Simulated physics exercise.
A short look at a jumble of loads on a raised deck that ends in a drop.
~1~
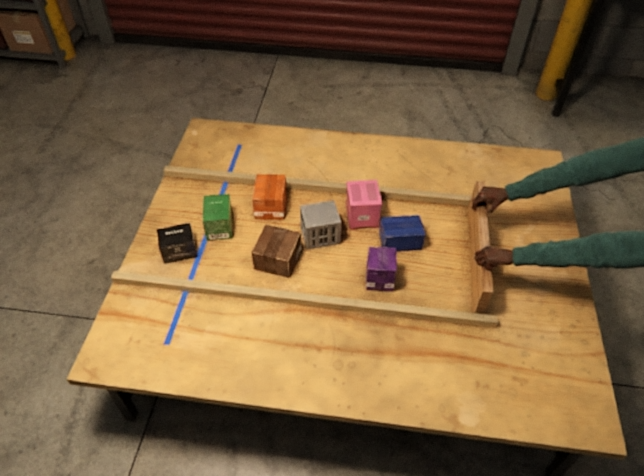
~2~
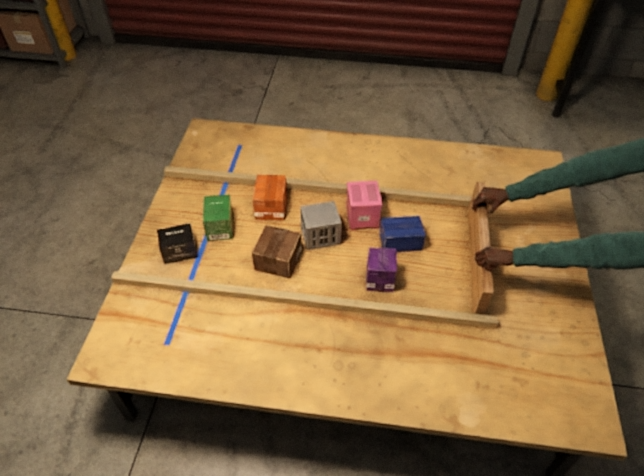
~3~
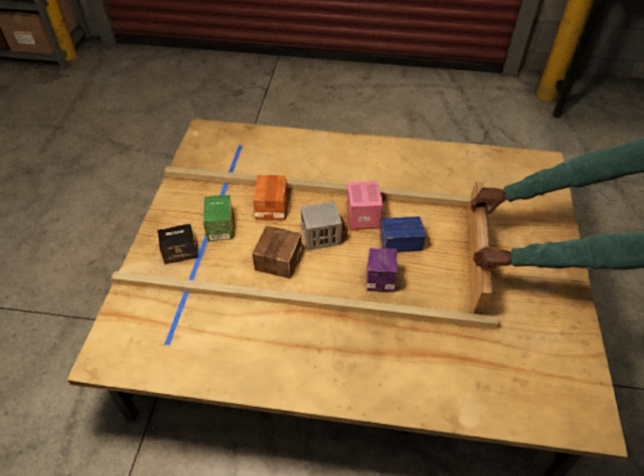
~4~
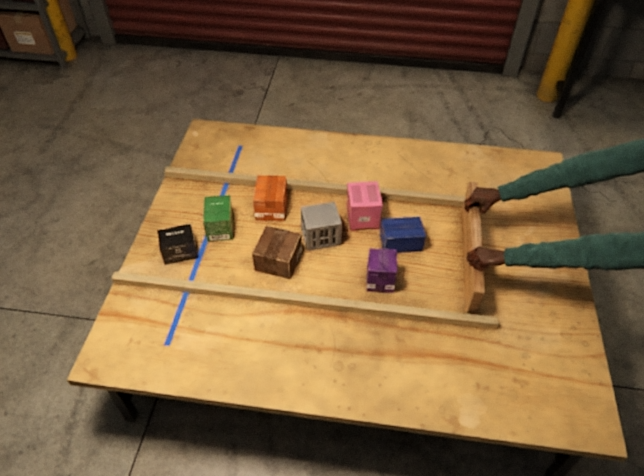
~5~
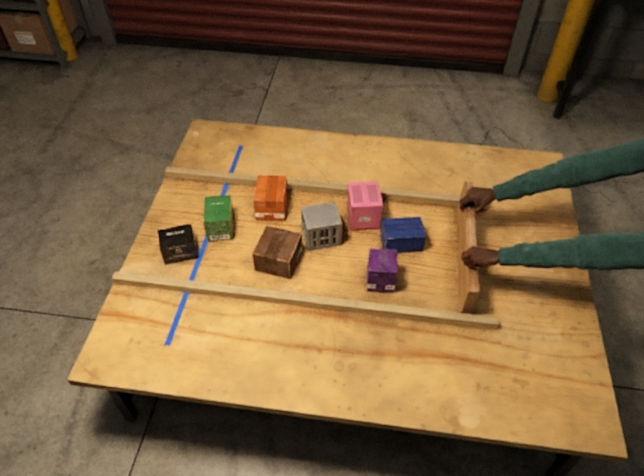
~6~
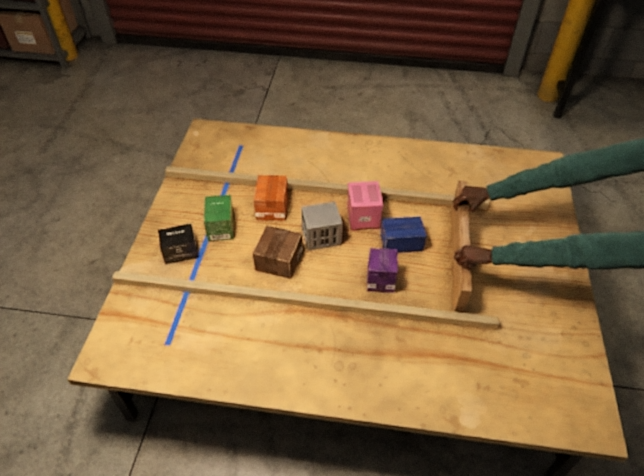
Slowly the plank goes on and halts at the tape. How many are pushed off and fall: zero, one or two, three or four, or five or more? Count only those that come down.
Outcome: The number that fall off is one or two.
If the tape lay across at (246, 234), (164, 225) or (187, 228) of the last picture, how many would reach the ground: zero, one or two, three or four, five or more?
In that order: No fall at all; at least five; three or four.
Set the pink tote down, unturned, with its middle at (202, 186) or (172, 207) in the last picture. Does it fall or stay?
Place by place, it holds on; tumbles off.
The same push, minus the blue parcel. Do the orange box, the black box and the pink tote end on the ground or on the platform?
The orange box survives; the black box goes over; the pink tote remains up.
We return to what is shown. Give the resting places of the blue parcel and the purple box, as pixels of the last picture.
About (194, 211), and the other about (184, 247).
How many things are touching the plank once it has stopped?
The number is 3.
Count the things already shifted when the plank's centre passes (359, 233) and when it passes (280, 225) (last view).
4 and 7.
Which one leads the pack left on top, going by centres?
That is the grey crate.
Soon after, none off yet; black box at rest near (178, 244); green box at rest near (219, 218); orange box at rest near (271, 198).
After that, none off yet; black box at rest near (178, 244); green box displaced a little near (207, 216); orange box displaced about its own width near (251, 192).
In the end, the number that fall off is one or two; gone, green box and black box.
